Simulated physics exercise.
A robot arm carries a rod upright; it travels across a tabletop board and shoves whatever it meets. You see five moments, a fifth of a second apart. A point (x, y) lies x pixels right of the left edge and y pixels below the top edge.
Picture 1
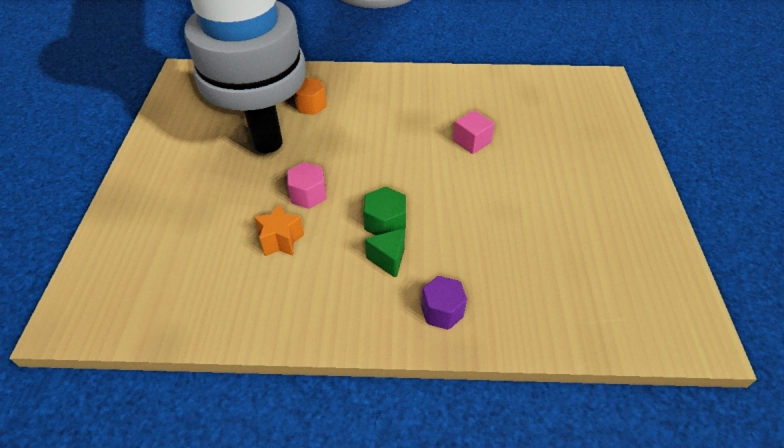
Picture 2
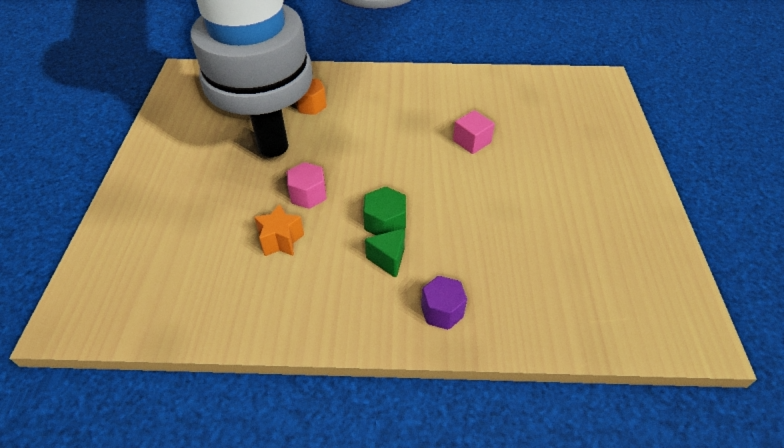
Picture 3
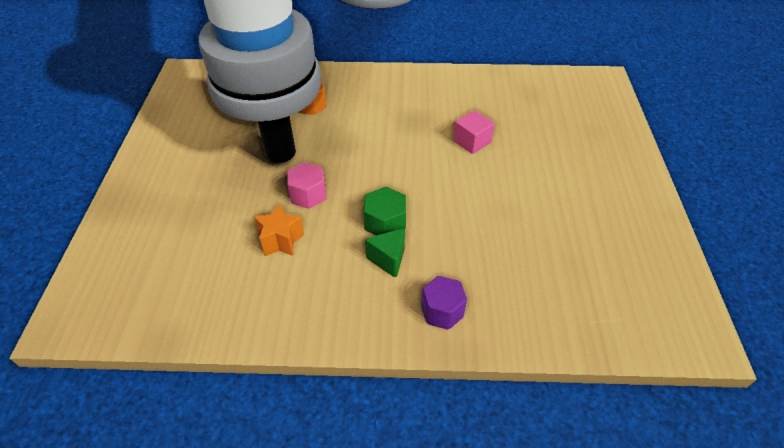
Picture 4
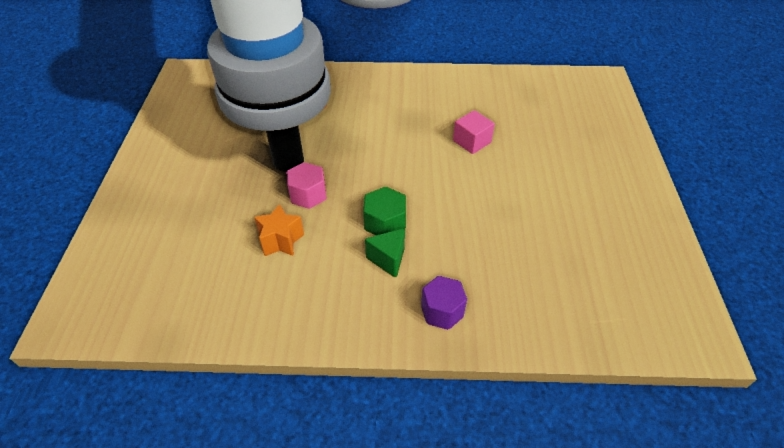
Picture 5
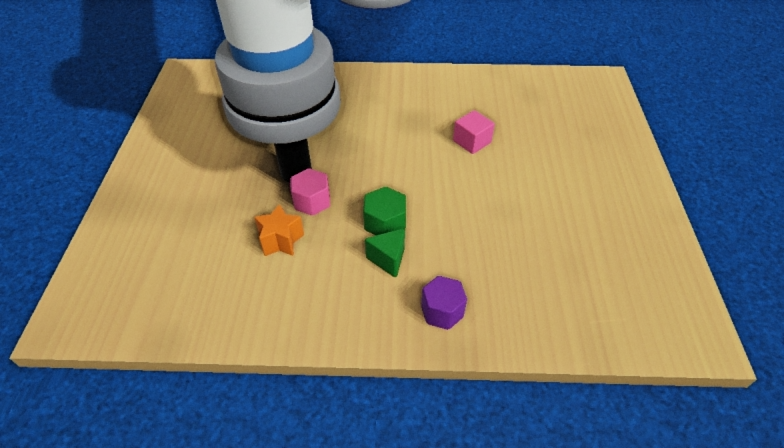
A robot arm with a black rod tip moves down and to the right over a wooden board on a blue surface, seen from above at an angle by a still camera. Below it sit a pink hexagon and an orange star, with green blocks near the centre, a purple block lower down and a pink cube at upper right. The rod reaches the pink hexagon and nudges it slightly, while the other visible blocks stay still.
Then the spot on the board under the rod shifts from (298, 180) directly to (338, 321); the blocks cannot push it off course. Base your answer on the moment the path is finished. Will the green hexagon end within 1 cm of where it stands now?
Yes - that is the case.
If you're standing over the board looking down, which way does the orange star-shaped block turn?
Clockwise, from overhead.
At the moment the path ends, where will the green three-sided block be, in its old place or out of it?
Once the path is done, it is somewhere new.
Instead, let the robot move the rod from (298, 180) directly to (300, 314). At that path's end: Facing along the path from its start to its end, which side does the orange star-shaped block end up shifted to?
Answer: Right.
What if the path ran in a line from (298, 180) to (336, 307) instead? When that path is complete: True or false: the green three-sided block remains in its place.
It is false.
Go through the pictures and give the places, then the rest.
Rod's lower end (268, 144); orange star-shaped block (276, 222); pink hexagon (305, 175); green hexagon (385, 202); green three-sided block (388, 242), in the first picture.
Rod (274, 147); blocks still, in the second picture.
Rod (281, 153); blocks still, in the third picture.
Rod (289, 161); blocks still, in the fourth picture.
Rod (297, 173); orange star-shaped block (276, 222); pink hexagon (309, 182); green hexagon (385, 202); green three-sided block (388, 242), in the fifth picture.
What follows on the original path. One third of the way, rod (310, 215); pink hexagon (332, 222), turned 20° anticlockwise.
Two thirds of the way, rod (322, 260); orange star-shaped block (276, 228), turned 45° clockwise; pink hexagon (360, 251), turned 60° anticlockwise; green three-sided block (404, 244).
At the end, rod (337, 314); orange star-shaped block (276, 228), turned 45° clockwise; pink hexagon (363, 253), turned 70° anticlockwise; green hexagon still; green three-sided block (405, 244).
